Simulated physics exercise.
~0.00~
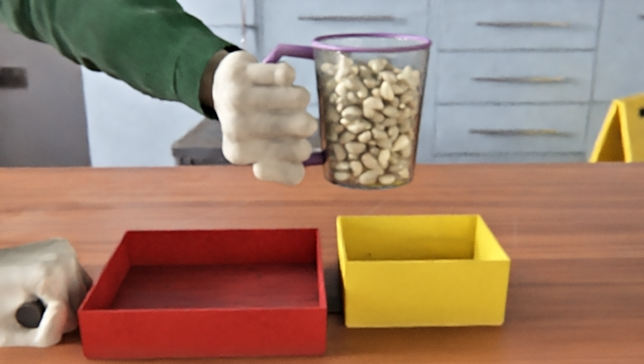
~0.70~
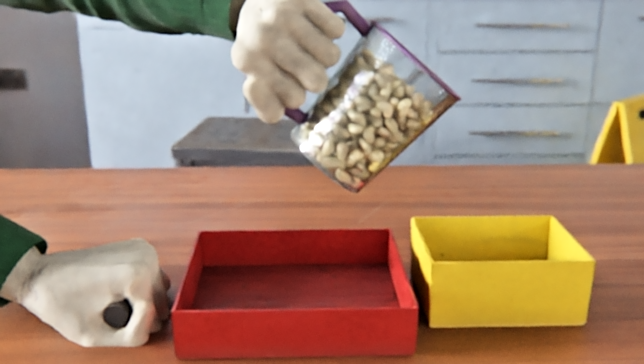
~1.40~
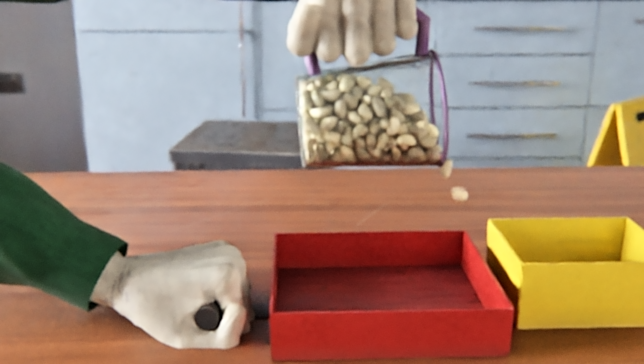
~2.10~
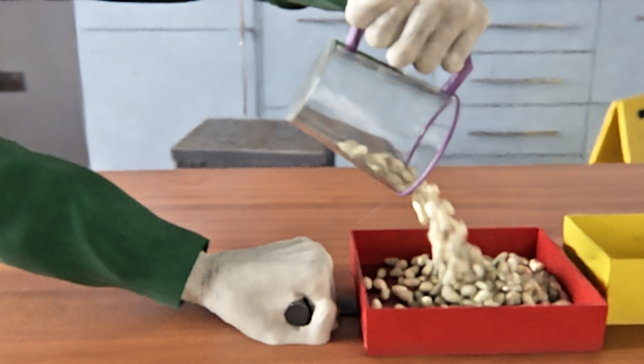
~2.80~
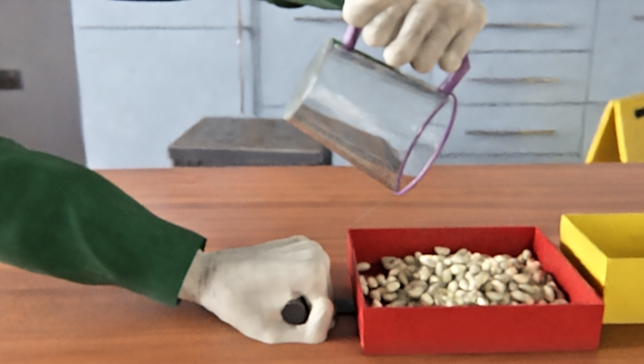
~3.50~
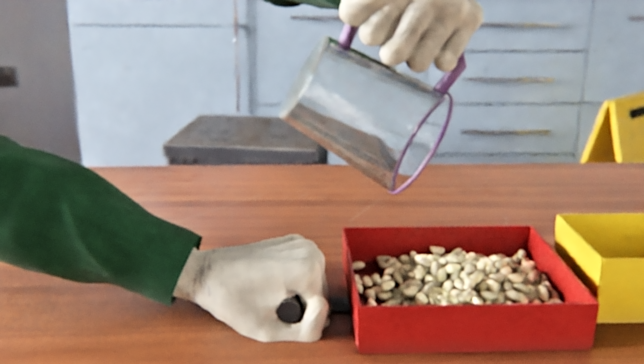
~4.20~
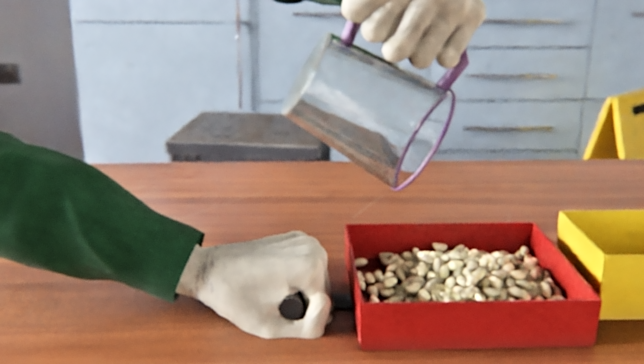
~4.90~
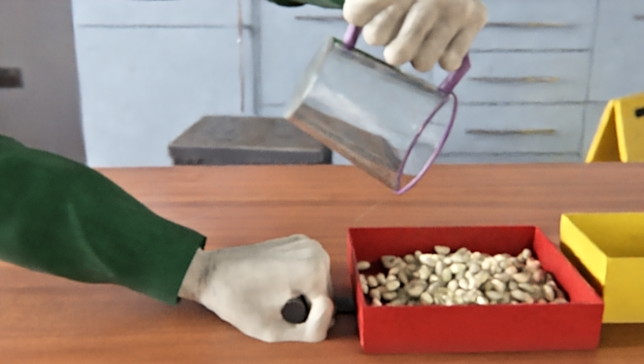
At a wooden table before pale blue drawers, seen from the front through a slightly swaying camera, a white-gloved hand in a green sleeve holds up a clear, purple-rimmed cup full of white beans. Below stand an open red tin and, to its right, a yellow one. A second gloved hand at the left moves right along with both tins as the cup tips over. The first beans drop from the rim, then a stream pours into the red tin as the tins come to rest. The cup stays tilted and empty, with the beans heaped in the red tin.
